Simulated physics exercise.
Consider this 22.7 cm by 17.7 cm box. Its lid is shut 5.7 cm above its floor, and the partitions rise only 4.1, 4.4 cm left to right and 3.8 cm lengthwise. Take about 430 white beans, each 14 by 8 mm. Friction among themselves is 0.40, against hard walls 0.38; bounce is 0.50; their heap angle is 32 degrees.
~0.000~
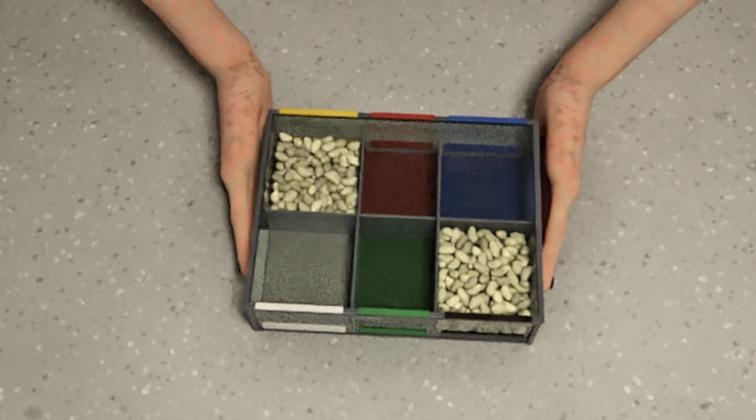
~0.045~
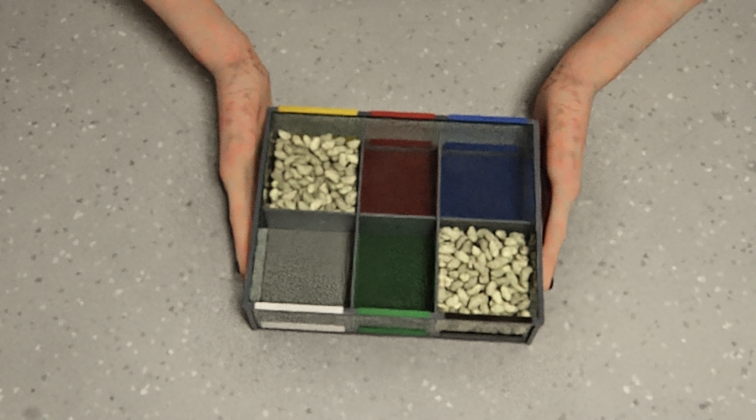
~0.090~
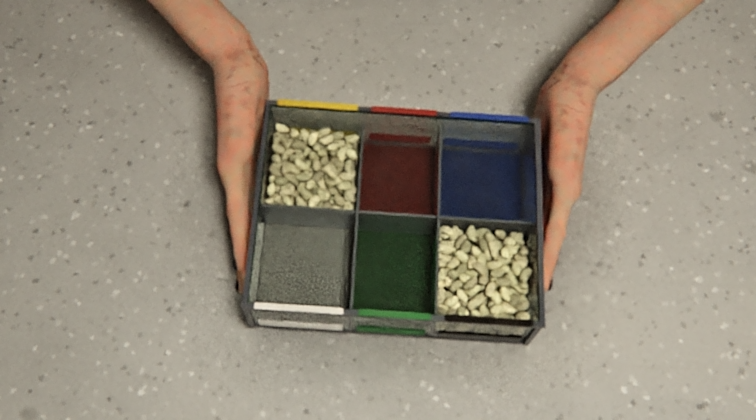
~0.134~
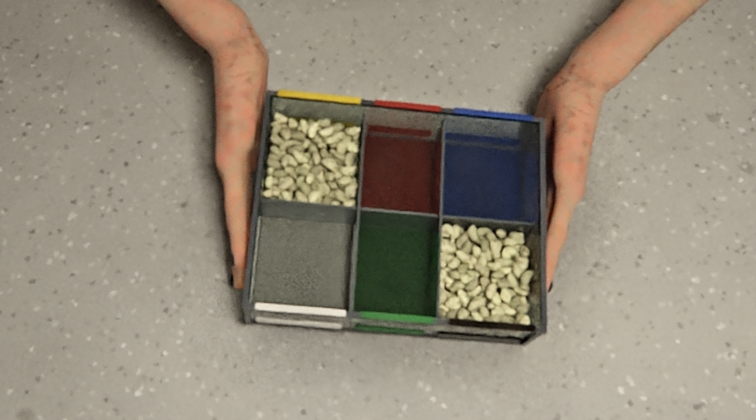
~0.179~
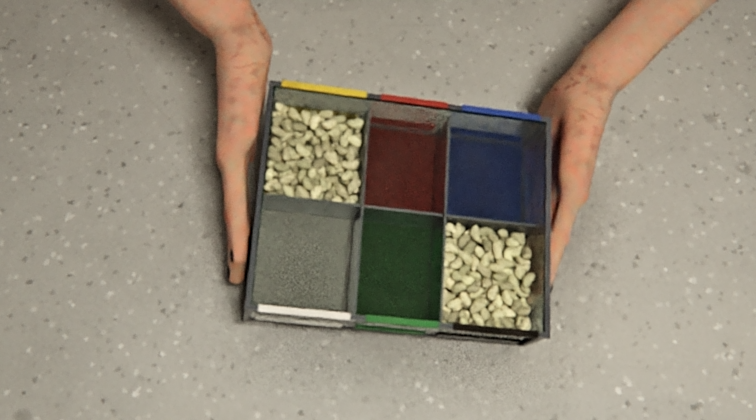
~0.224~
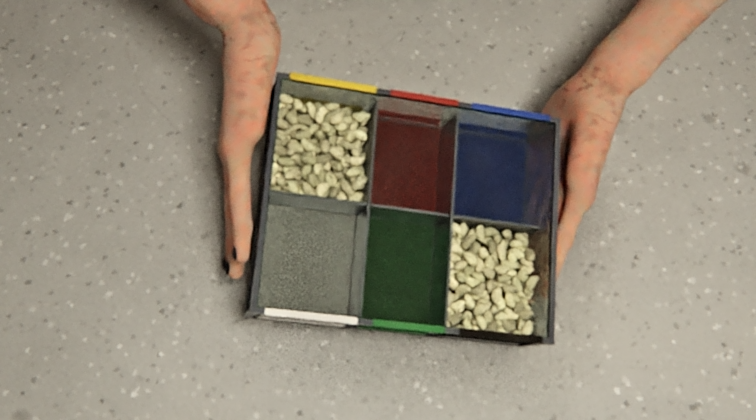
A six-section box holding white beans in its yellow and black compartments sits between two hands on a speckled grey surface, nearly level at first. The hands then tilt it gradually, the right front corner lowest, while the beans stay in the same two compartments and the other four remain empty.
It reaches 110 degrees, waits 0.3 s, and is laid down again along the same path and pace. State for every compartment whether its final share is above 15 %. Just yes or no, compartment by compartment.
Red compartment gets a no, blue compartment gets a no, green compartment gets a no, yellow compartment gets a yes, white compartment gets a no, black compartment gets a yes.
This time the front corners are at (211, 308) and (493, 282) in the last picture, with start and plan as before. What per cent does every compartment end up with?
Red 0, blue 0, green 0, yellow 45, white 5, black 50.
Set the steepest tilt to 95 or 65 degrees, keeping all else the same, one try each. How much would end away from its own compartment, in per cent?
Some 25 and some 15 per cent, respectively.
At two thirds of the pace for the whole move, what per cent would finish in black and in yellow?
Final split: Black = 60 %, yellow = 25 %.
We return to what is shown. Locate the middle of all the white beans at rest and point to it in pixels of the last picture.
Centre at rest: Approx. (450, 276) px.
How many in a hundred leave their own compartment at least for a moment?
Something like 20 per cent of the pieces.
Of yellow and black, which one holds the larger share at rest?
The black one.
Then, at 1.19 s, tilt 110 degrees; green 5 %, yellow 35 %, black 60 %.
After 1.84 s, tilt 57 degrees; green 10 %, yellow 30 %, black 60 %.
After 2.52 s, tilt 0 degrees; green 10 %, yellow 30 %, black 60 %.
By 2.9 s all is still; red 0 %, blue 0 %, green 10 %, yellow 30 %, white 0 %, black 60 %.
